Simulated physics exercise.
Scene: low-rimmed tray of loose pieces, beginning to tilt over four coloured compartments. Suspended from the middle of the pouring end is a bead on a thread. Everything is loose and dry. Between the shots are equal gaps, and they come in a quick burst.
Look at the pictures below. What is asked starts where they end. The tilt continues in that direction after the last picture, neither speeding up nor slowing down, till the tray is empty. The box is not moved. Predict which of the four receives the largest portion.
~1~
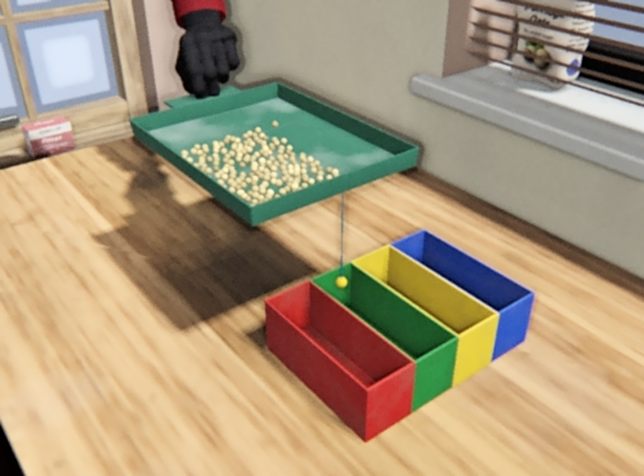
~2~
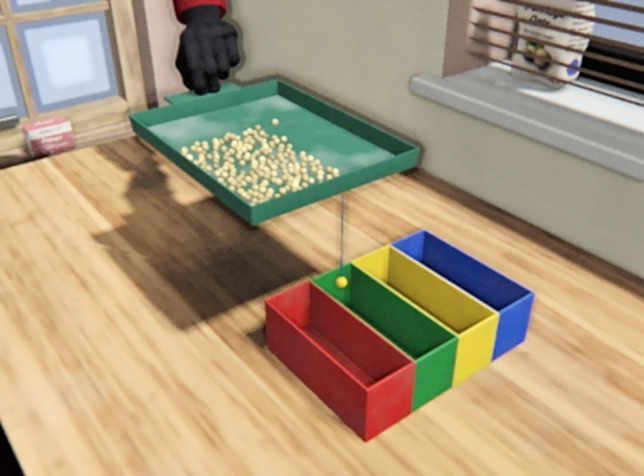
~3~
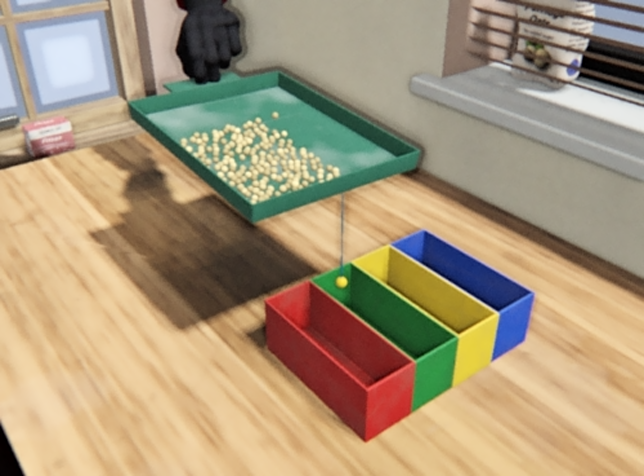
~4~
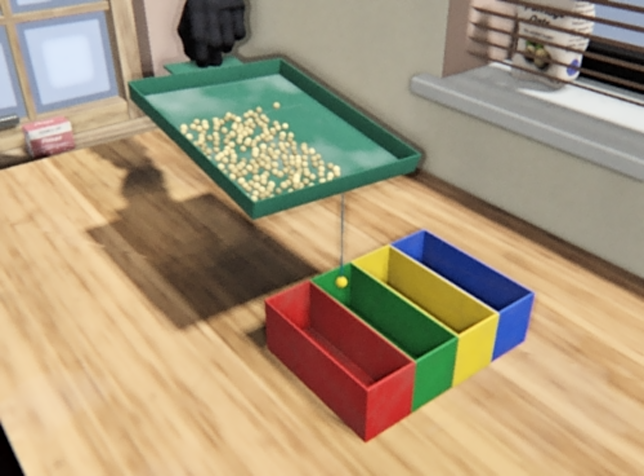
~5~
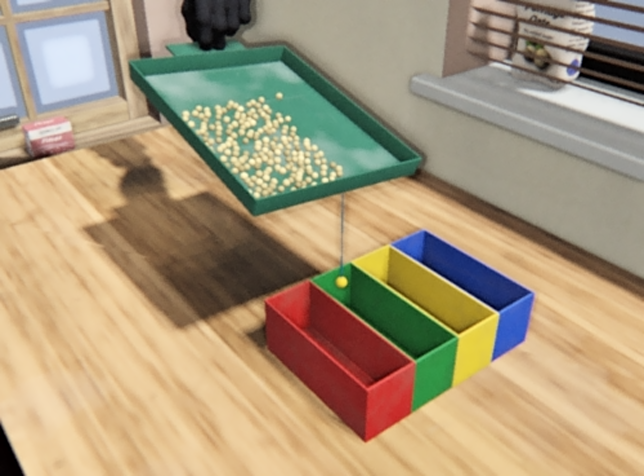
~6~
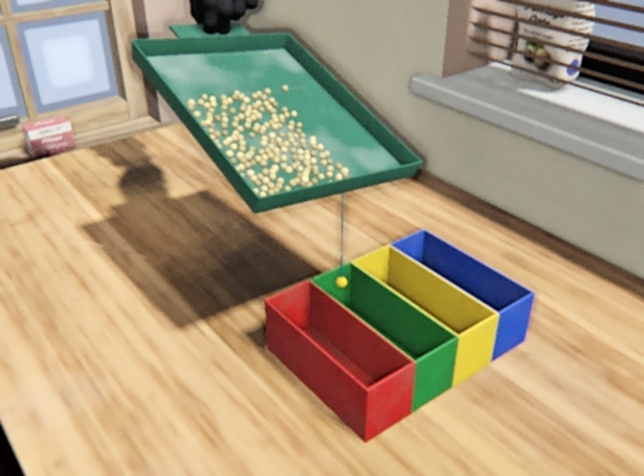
The yellow one receives the largest portion.
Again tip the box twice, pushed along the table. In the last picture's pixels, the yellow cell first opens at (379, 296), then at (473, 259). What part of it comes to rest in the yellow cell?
About 20 per cent, then about 0 per cent.
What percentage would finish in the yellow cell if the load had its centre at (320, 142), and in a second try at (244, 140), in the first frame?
First case around 90 %, second case around 80 %.
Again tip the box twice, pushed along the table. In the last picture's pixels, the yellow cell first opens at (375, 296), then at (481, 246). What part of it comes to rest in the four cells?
First try: Around 100 percent; second try: Around 90 percent.
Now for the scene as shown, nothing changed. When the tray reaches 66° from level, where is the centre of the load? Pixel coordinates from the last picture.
Centre estimate: (364, 175).
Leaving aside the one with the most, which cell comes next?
Second best is the green one.
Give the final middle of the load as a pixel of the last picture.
About (406, 321).
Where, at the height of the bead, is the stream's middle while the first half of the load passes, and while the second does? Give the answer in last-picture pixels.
The first part passes (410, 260); everything after passes (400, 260).
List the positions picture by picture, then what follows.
In the first picture, corners of the pouring end at (252, 206) and (416, 148), level; middle of the load at (261, 169), soya beans; bead on its thread at (341, 282); red cell at (390, 397); green cell at (435, 370); yellow cell at (476, 345); blue cell at (513, 323).
In the second picture, corners of the pouring end at (252, 205) and (416, 148), level; middle of the load at (261, 168).
In the third picture, corners of the pouring end at (253, 203) and (417, 151), tipped barely, lowest at the right corner; middle of the load at (262, 163).
In the fourth picture, corners of the pouring end at (255, 200) and (418, 154), tipped a little, lowest at the right corner; middle of the load at (262, 157).
In the fifth picture, corners of the pouring end at (257, 198) and (419, 158), tipped clearly, lowest at the right corner; middle of the load at (265, 151).
In the sixth picture, corners of the pouring end at (260, 196) and (419, 161), tipped clearly, lowest at the right corner; middle of the load at (271, 147), nearly all on the move; red cell at (390, 397); green cell at (435, 370); yellow cell at (476, 345); blue cell at (513, 323).
Soon after the last picture, tray tipped steeply; nearly all on the tray; a stray few in the yellow cell; a stray few in the blue cell; a stray few falling or outside the box.
A little later, tray tipped past a quarter turn; about half on the tray; about a quarter in the yellow cell; a stray few in the green cell; a stray few in the blue cell; about a quarter falling or outside the box.
Later still, tray tipped past a quarter turn; most in the yellow cell; about a quarter in the green cell; a small part in the blue cell.
At rest, tray tipped past a quarter turn; most in the yellow cell; about a quarter in the green cell; a small part in the blue cell; none in the red cell.
